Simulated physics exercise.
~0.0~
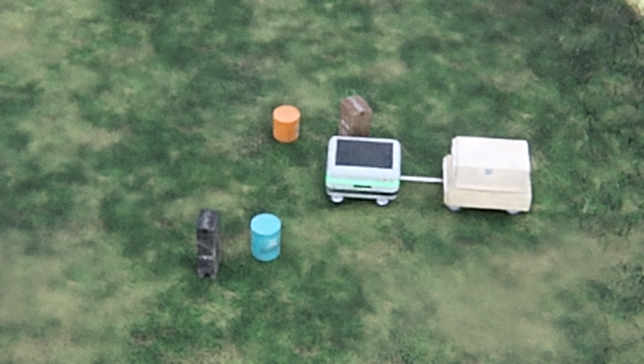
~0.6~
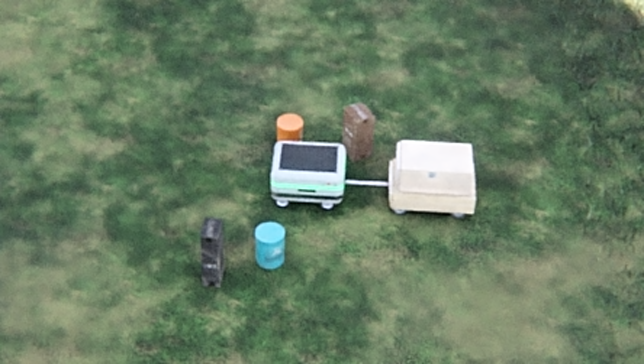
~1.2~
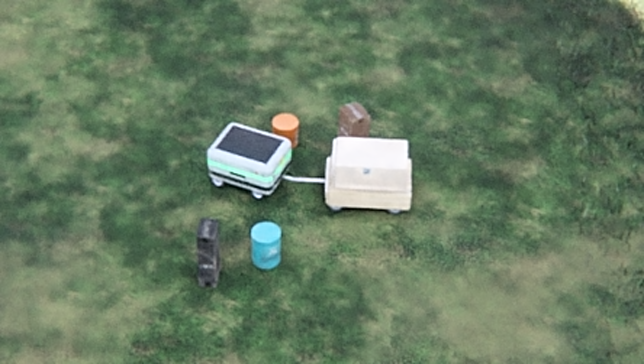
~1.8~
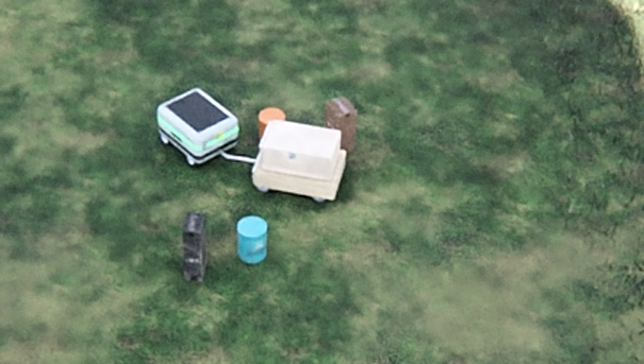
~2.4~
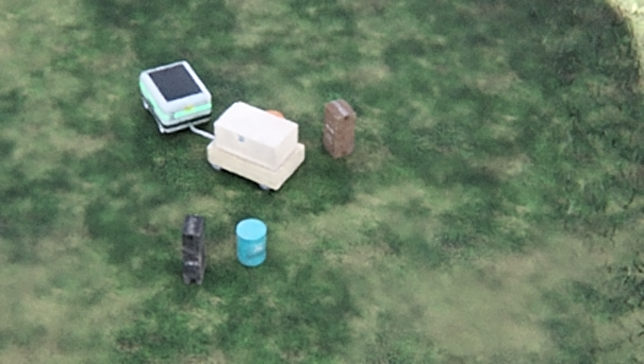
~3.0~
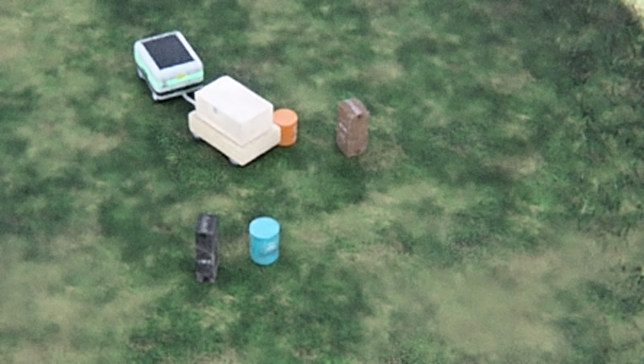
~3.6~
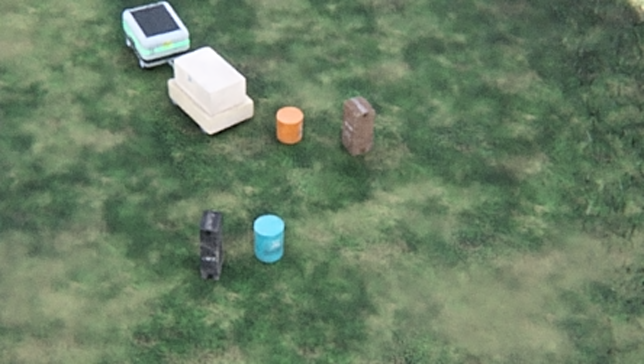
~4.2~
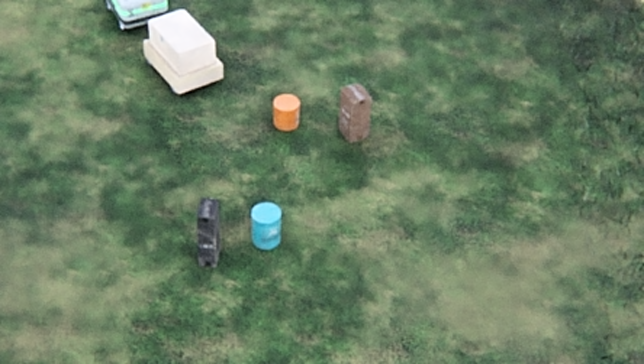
In this clip, a small tug with a dark top pulls a cream cart leftward across a mottled green floor, passing between two pails and two upright boxes, then curves toward the upper left, ending with the tug partly out of view while all four items remain standing in place.
